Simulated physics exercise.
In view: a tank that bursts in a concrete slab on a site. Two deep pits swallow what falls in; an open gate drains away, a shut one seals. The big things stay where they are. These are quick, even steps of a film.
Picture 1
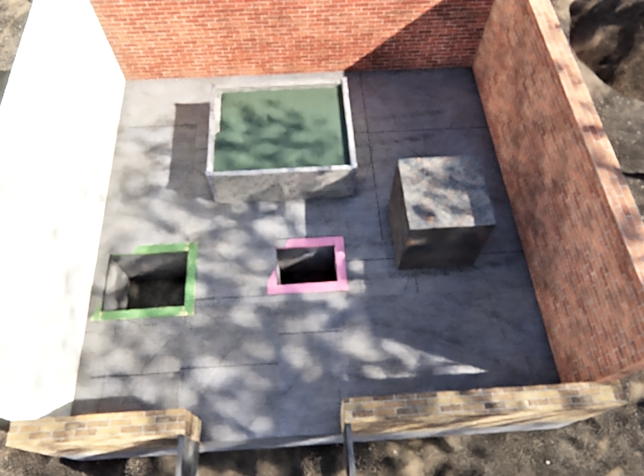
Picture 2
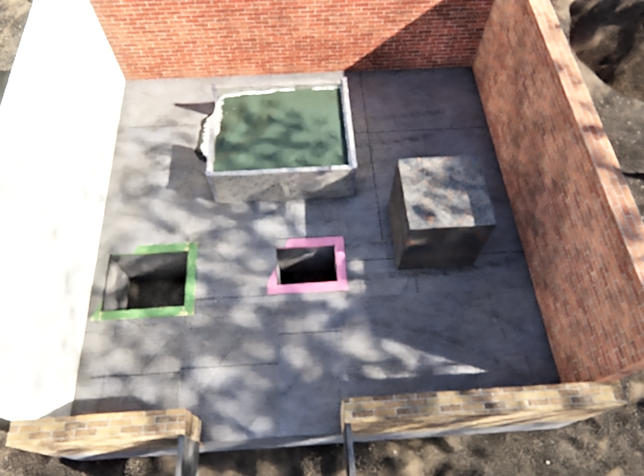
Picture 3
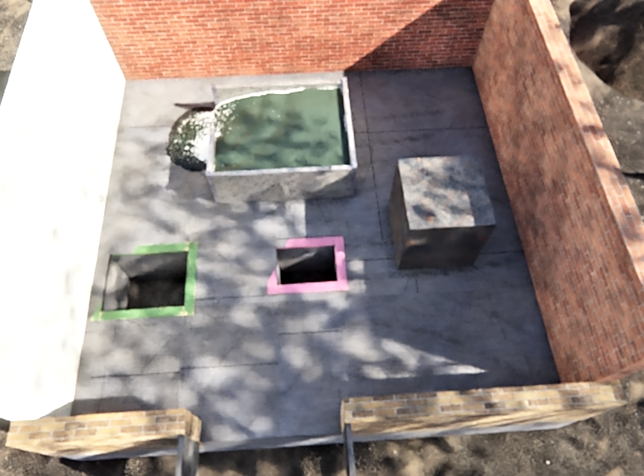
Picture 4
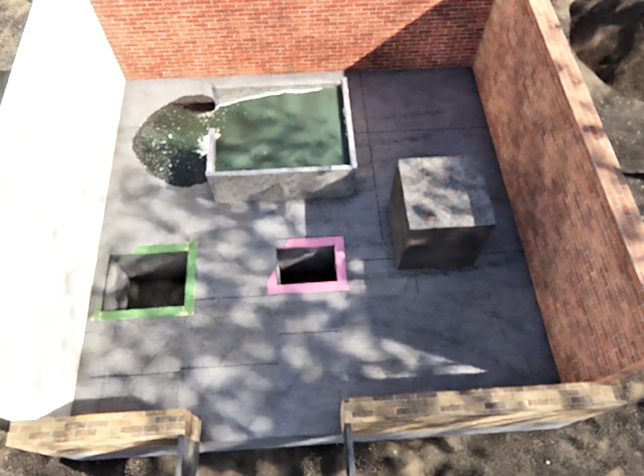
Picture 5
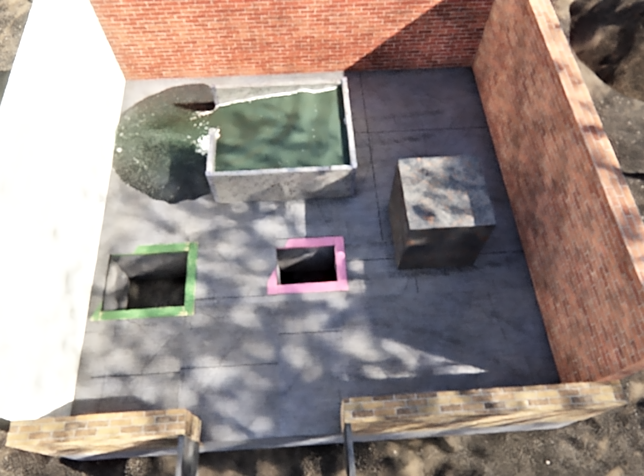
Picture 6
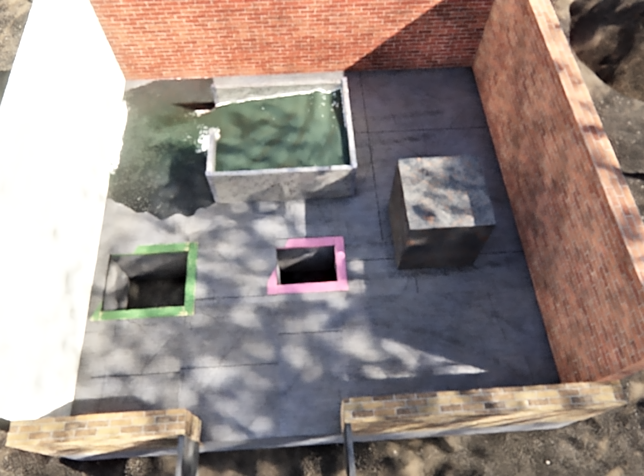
In the video, a tank of green water on a walled concrete slab breaks open on its left side, and water pours out, spreading leftward to the white wall and toward the viewer, above the green-edged pit.
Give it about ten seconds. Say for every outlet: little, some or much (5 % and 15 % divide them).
The gate takes not even 5 %; the green pit takes above 15 %; the pink pit takes not even 5 %.
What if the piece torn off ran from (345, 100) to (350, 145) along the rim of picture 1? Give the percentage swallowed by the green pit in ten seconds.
Roughly, in per cent: Green 8.
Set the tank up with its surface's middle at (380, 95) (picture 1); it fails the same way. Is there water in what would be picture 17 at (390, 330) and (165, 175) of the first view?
One after the other: Free of water, flooded.
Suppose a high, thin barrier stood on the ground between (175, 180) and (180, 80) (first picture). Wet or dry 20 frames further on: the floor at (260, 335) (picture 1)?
Verdict: Covered.
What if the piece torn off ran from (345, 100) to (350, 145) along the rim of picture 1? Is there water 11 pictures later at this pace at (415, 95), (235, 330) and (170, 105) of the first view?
As listed: Awash, not flooded, no water.
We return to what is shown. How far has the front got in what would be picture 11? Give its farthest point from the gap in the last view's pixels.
Close to (95, 269).
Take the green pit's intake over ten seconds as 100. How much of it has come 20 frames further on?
I make it 30 per cent.
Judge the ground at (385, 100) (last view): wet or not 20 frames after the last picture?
At that place: Awash.
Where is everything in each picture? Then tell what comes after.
Still water in the open tank at (281, 129), in the first picture.
The front is at (202, 155), out from the gap at (220, 127), in the second picture.
Water pours out at (221, 130) and has run to (171, 144), in the third picture.
Water pours out at (221, 130) and has run to (139, 148), in the fourth picture.
The front is at (119, 122), out from the gap at (221, 130), in the fifth picture.
Water pours out at (220, 130) and has run to (123, 99), in the sixth picture.
A moment on, water covers 15 % of the floor; the gate 0 %, the green pit 0 %, the pink pit 0 %.
Next, water covers 20 % of the floor; the gate 0 %, the green pit 3 %, the pink pit 0 %.
Then, water covers 35 % of the floor; the gate 0 %, the green pit 11 %, the pink pit 0 %.
Later, water covers 45 % of the floor; the gate 0 %, the green pit 24 %, the pink pit 1 %.
In the end, water covers 65 % of the floor; the gate 1 %, the green pit 35 %, the pink pit 2 %.
